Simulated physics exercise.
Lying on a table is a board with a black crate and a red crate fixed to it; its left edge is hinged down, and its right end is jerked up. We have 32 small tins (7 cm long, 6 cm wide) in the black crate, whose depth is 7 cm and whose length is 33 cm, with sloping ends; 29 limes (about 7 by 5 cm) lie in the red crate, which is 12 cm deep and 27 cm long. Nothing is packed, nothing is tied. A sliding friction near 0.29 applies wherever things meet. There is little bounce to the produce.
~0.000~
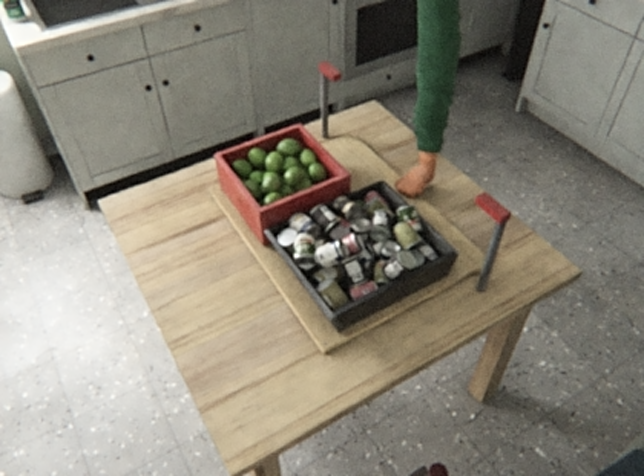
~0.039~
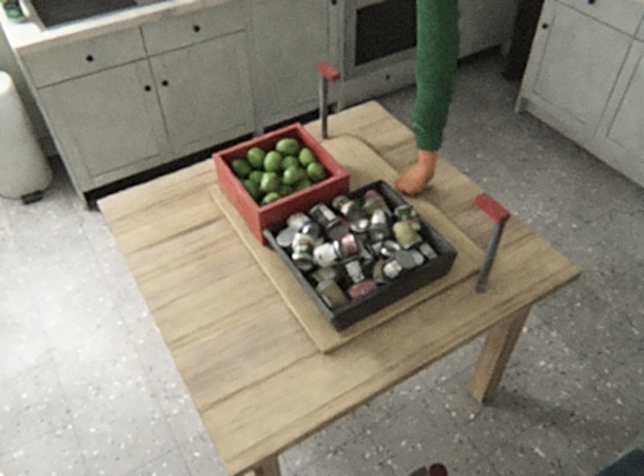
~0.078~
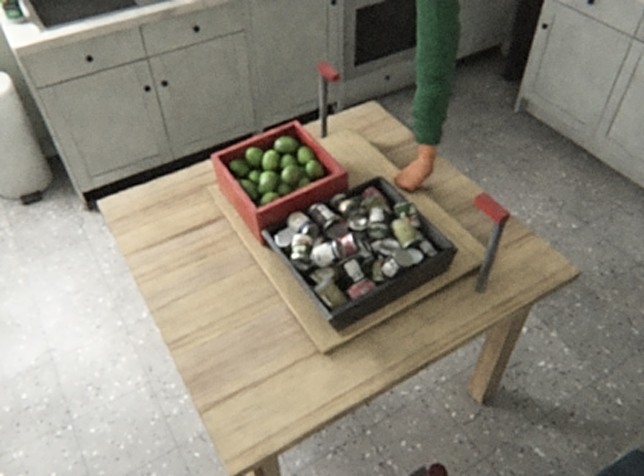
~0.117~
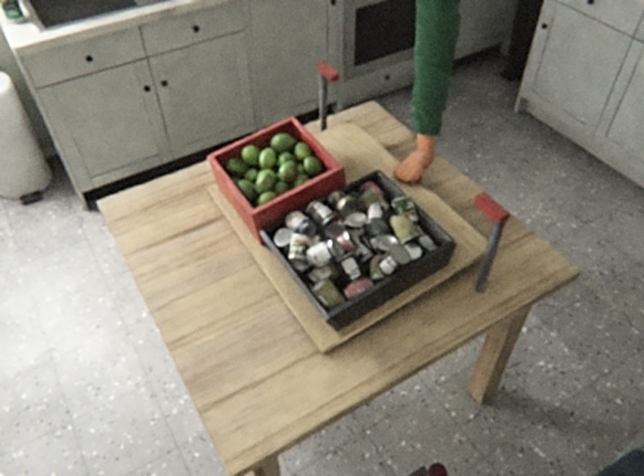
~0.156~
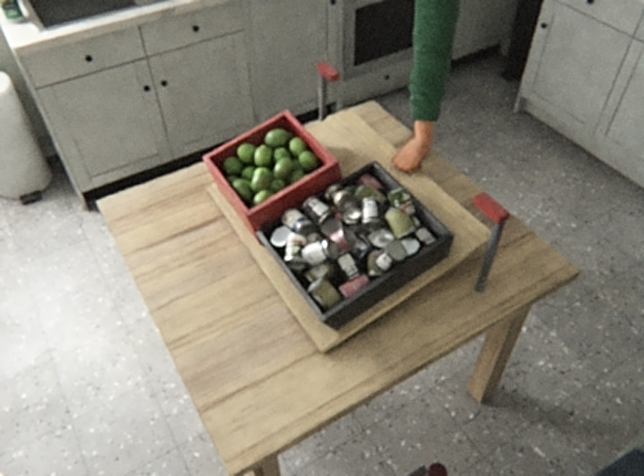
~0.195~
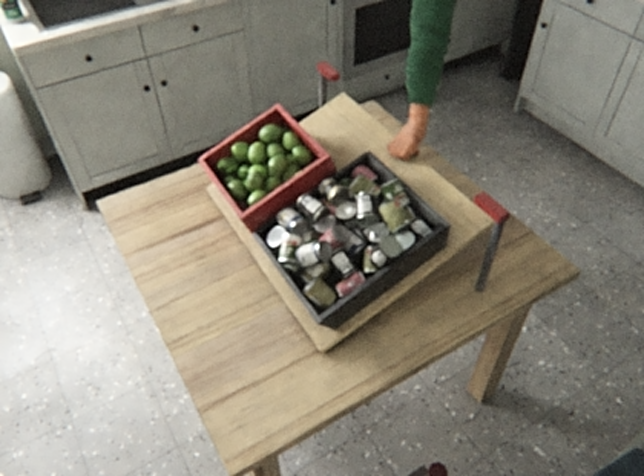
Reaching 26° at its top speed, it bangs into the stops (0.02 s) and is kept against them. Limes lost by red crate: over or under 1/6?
Outcome: Low, under one sixth.
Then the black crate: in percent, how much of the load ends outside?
About 30 percent for the black crate.
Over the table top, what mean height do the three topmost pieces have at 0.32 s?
Close to 30 cm up.
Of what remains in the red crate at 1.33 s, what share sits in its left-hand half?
Close to 70 in every hundred.
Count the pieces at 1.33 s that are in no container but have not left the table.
My count comes to close to 8.
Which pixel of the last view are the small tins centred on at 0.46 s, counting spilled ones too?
In the last picture they centre on about (317, 244).
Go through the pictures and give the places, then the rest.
In the first frame (places track the rim corner closest to us here), red crate (262, 209); black crate (333, 314); tipped 0°; all still inside.
Red crate (261, 210); black crate (332, 315); tipped 1°, in the second frame.
Red crate (258, 210); black crate (330, 315); tipped 3°, in the third frame.
Red crate (255, 211); black crate (328, 316); tipped 7°, in the fourth frame.
Red crate (250, 212); black crate (324, 317); tipped 12°, in the fifth frame.
Red crate (243, 215); black crate (320, 318); tipped 19°; all still inside, in the sixth frame.
After 0.22 s, the board meets the red stops.
After 0.32 s, tilt 26°; the black crate has all 32 and the red crate has all 29.
After 0.46 s, tilt 26°; the black crate is down by 2 of 32 and the red crate has all 29.
After 0.72 s, tilt 26°; the black crate is down by 7 of 32 and the red crate has all 29.
When it is over (at 1.33 s), the black crate is down by 10 of 32 and the red crate has all 29. Asked share, 0 of 29, 0 per cent.
